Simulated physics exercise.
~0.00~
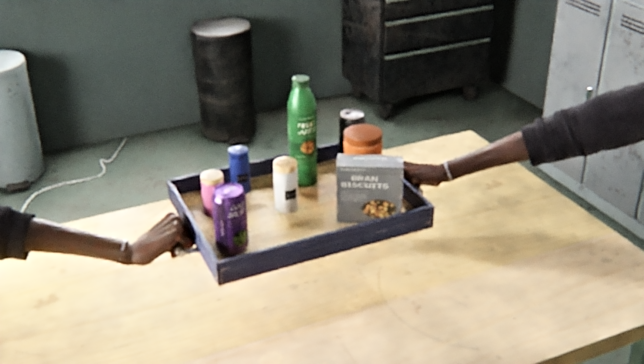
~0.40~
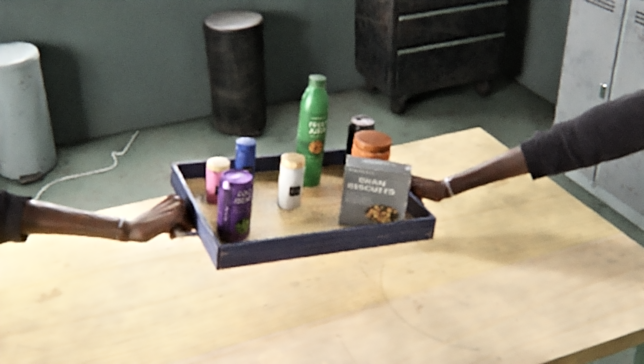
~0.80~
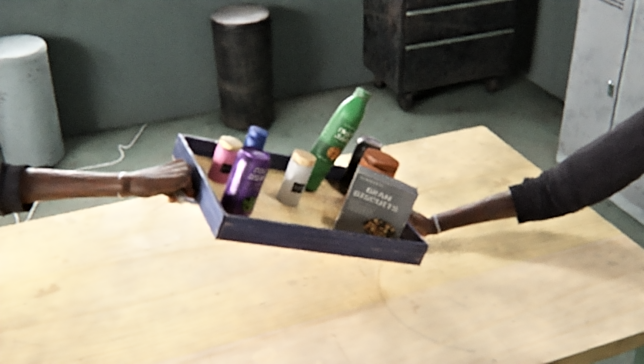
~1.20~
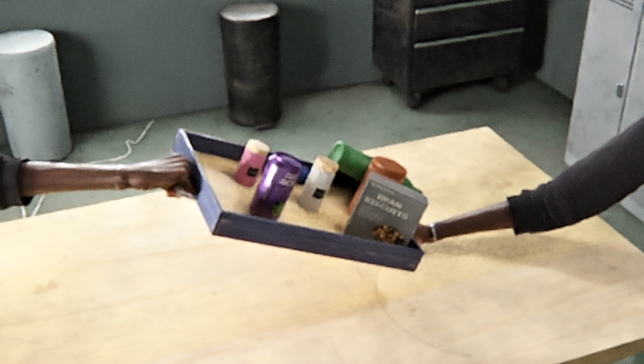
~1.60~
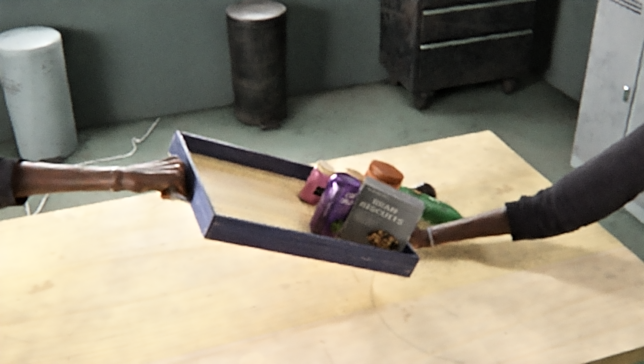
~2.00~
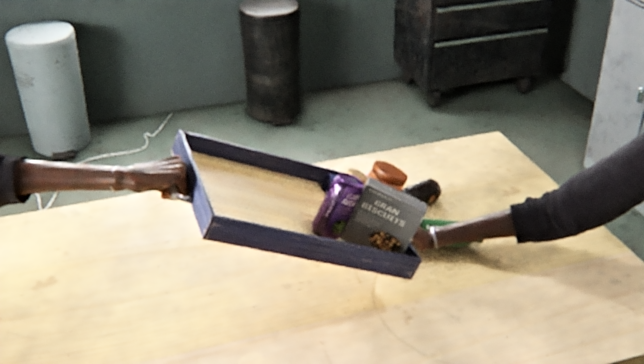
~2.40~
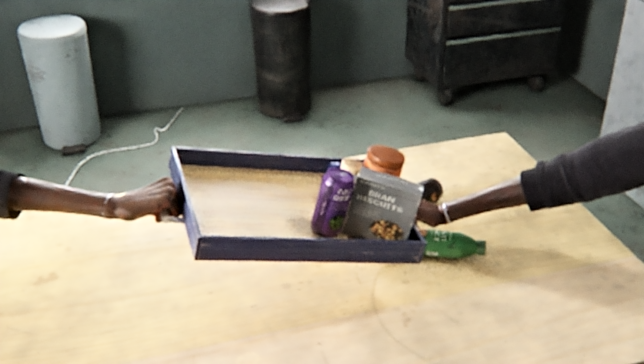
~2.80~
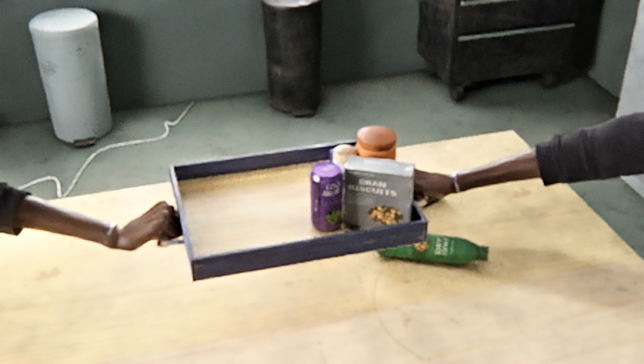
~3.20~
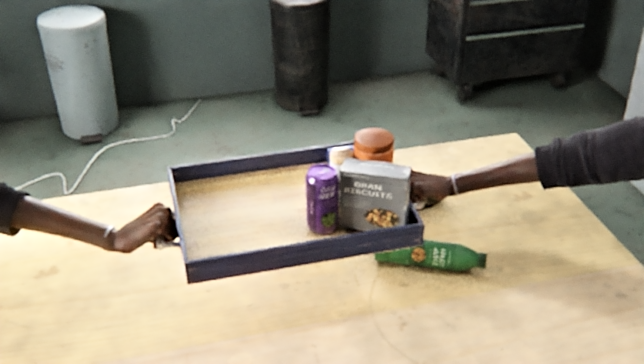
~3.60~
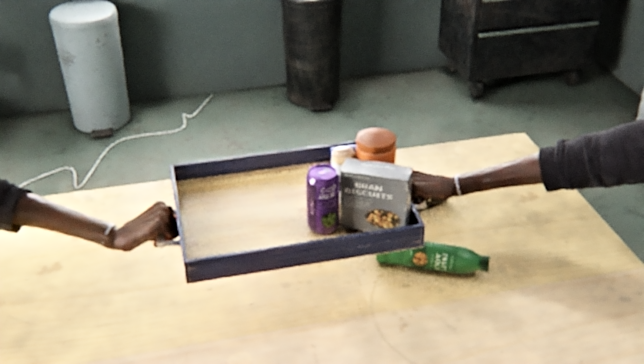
Two hands tilt a loaded tray rightward, spilling a green bottle, then level it.
